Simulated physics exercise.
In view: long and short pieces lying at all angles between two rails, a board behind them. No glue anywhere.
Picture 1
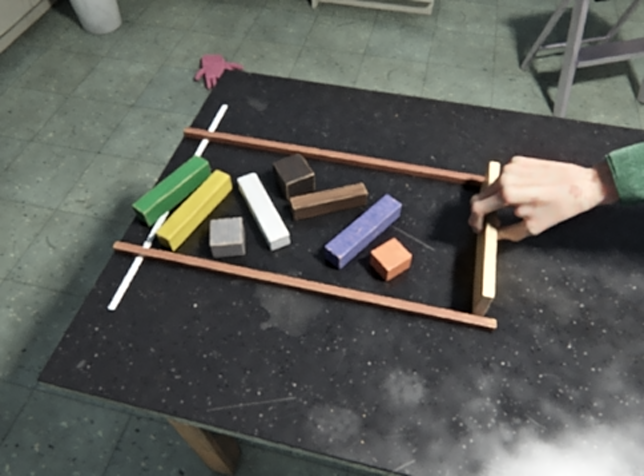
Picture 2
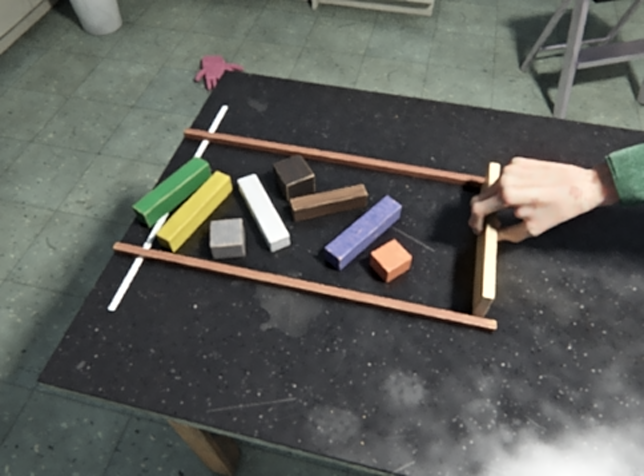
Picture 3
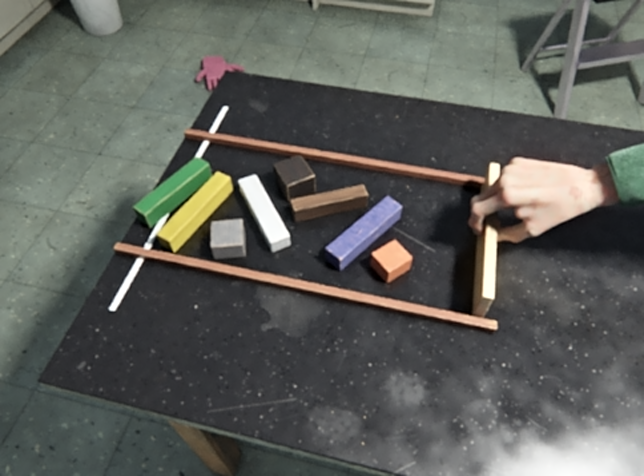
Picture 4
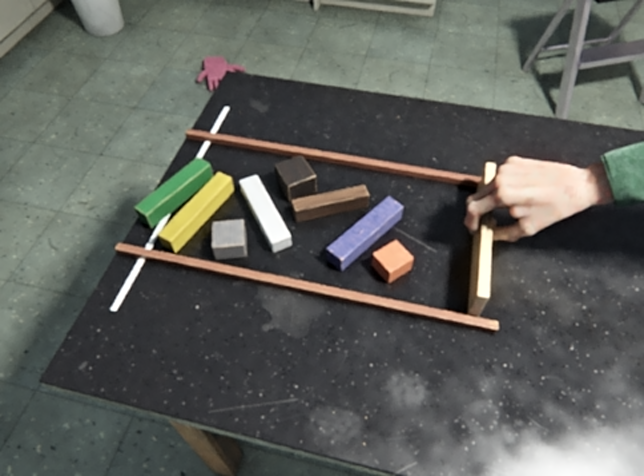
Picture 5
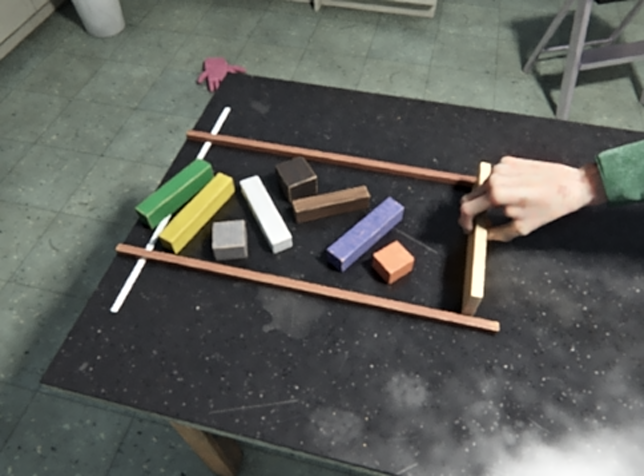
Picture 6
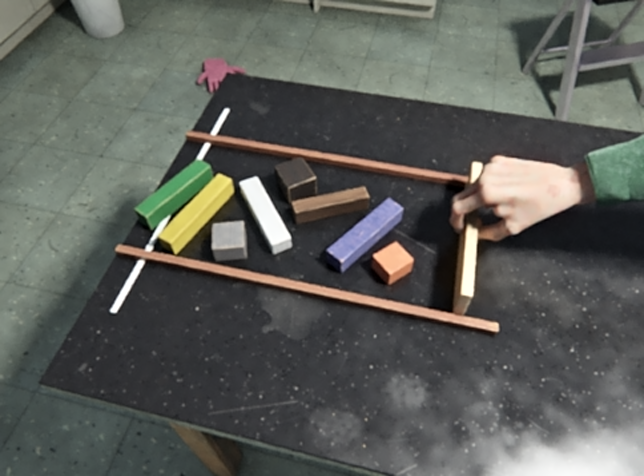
A hand in a green sleeve slides an upright wooden board slowly a short way left between two reddish-brown rails on a speckled black tabletop, seen from above at an angle in a room with a tiled floor. Green and yellow sticks lie at the left by a white strip, with grey, white, black, brown, purple and orange pieces rightward. Those pieces stay put, and the view barely shifts.
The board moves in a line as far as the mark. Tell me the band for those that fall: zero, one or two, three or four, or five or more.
As it turns out, the number that fall off is five or more.
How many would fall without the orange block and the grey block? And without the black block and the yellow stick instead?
4 in the first case, 3 in the second.
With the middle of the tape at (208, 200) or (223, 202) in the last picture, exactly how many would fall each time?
It would be 4 and 2.
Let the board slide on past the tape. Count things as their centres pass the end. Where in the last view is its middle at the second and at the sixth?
At (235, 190) for the second, at (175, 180) for the sixth.
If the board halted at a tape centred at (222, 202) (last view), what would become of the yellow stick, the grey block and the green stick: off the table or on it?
The yellow stick falls, the grey block remains up, the green stick goes over.
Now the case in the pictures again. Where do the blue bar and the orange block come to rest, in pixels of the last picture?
First (149, 195), then (143, 226).
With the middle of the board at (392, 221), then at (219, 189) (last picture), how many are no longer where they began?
By then 2, and 8.
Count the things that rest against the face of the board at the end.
It touches 3.
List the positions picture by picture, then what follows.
Green stick (174, 190); yellow stick (196, 209); grey block (228, 238); board (486, 235); tape (177, 191), in the first frame.
Yellow stick (196, 210); orange block (390, 261), in the second frame.
Grey block (228, 239); brown stick (329, 203), in the third frame.
Green stick (176, 192); black block (296, 178), in the fourth frame.
Yellow stick (198, 212); white stick (265, 213), in the fifth frame.
Green stick (176, 193); yellow stick (198, 213); grey block (230, 241); board (468, 235); tape (179, 194), in the sixth frame.
A little later, none off yet; green stick at rest near (176, 193); yellow stick at rest near (198, 213); grey block at rest near (230, 241).
Next, none off yet; green stick at rest near (176, 193); yellow stick moving near (193, 211); grey block shifted about its own width near (207, 242).
Later still, one off so far; green stick dropping near (161, 287); yellow stick on its side near (130, 222); grey block shifted well along near (133, 228).
When it is over, the number that fall off is five or more; down, black block, white stick, grey block, yellow stick and green stick.
